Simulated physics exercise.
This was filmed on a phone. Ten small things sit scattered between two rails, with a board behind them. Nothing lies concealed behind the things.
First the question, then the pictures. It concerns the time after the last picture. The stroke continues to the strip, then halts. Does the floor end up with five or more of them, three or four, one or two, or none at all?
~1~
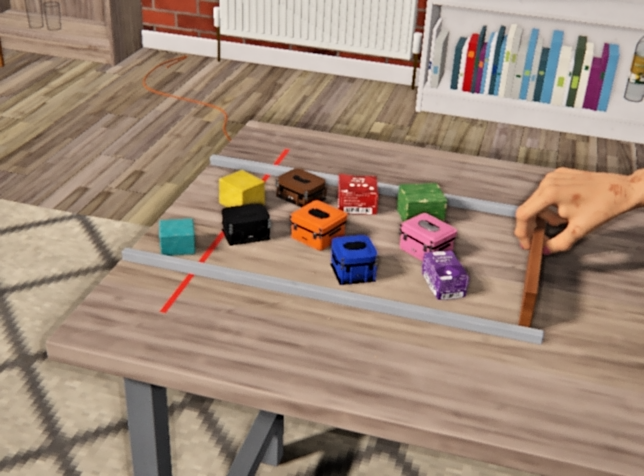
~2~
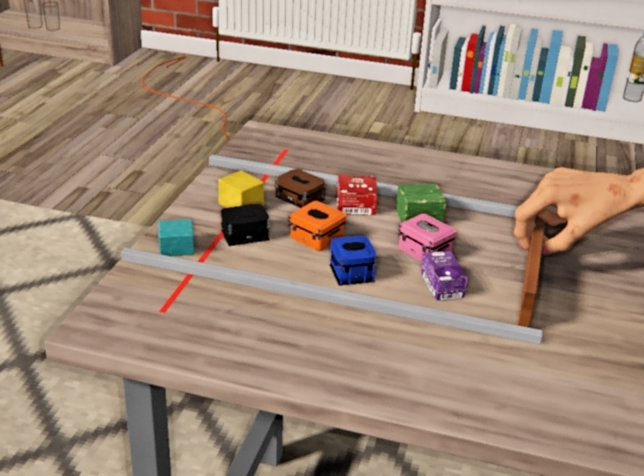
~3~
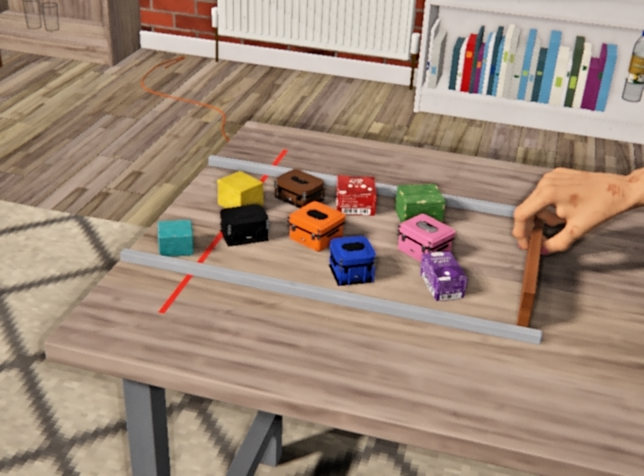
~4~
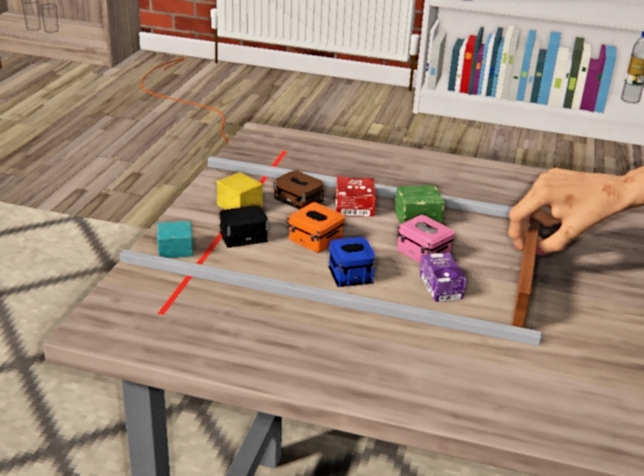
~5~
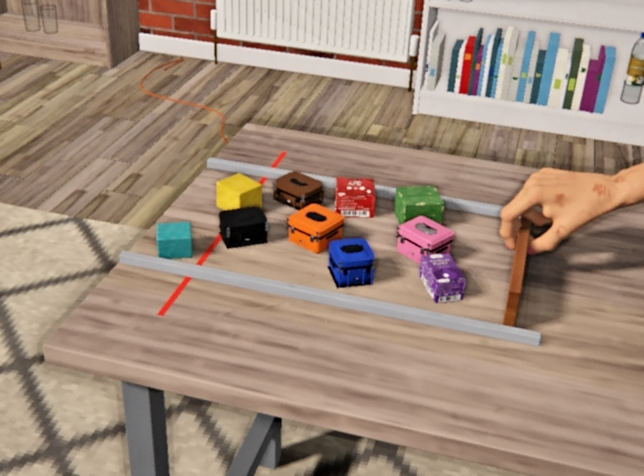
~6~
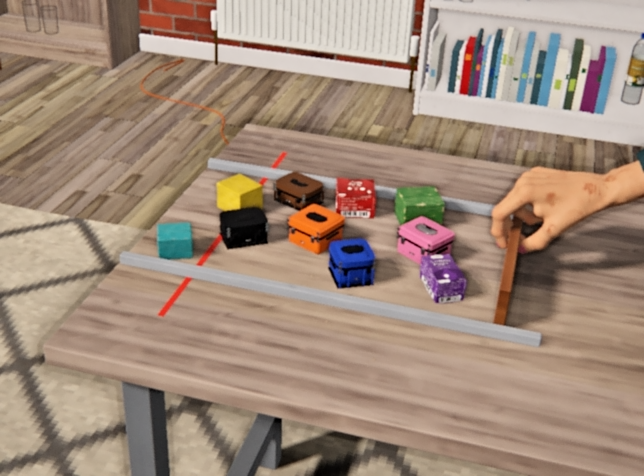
Okay, so the number that tips off the end comes to three or four, I'd say.
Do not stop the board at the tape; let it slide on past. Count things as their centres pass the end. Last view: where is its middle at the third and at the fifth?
At (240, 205) for the third, at (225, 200) for the fifth.
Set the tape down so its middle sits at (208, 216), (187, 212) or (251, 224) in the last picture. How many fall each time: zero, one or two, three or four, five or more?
Lab note - count per position: Five or more; five or more; one or two.
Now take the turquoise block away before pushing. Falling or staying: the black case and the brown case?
Well, the black case goes off the edge while the brown case goes off the edge.
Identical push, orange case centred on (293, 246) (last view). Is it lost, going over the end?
The orange case would be still up.
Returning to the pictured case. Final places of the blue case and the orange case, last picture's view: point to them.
(170, 225), and the other (171, 205).
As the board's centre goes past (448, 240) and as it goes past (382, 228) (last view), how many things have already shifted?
That makes 2 at the first spot and 7 at the second.
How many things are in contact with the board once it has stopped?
3 of them.
Soon after, none off yet; turquoise block at rest near (175, 241); yellow block at rest near (240, 196); black case at rest near (243, 228).
Then, none off yet; turquoise block moving near (169, 241); yellow block moving near (233, 195); black case moved about its own width near (198, 219).
At rest, the number that fall off is three or four; fallen, brown case, black case and turquoise block.
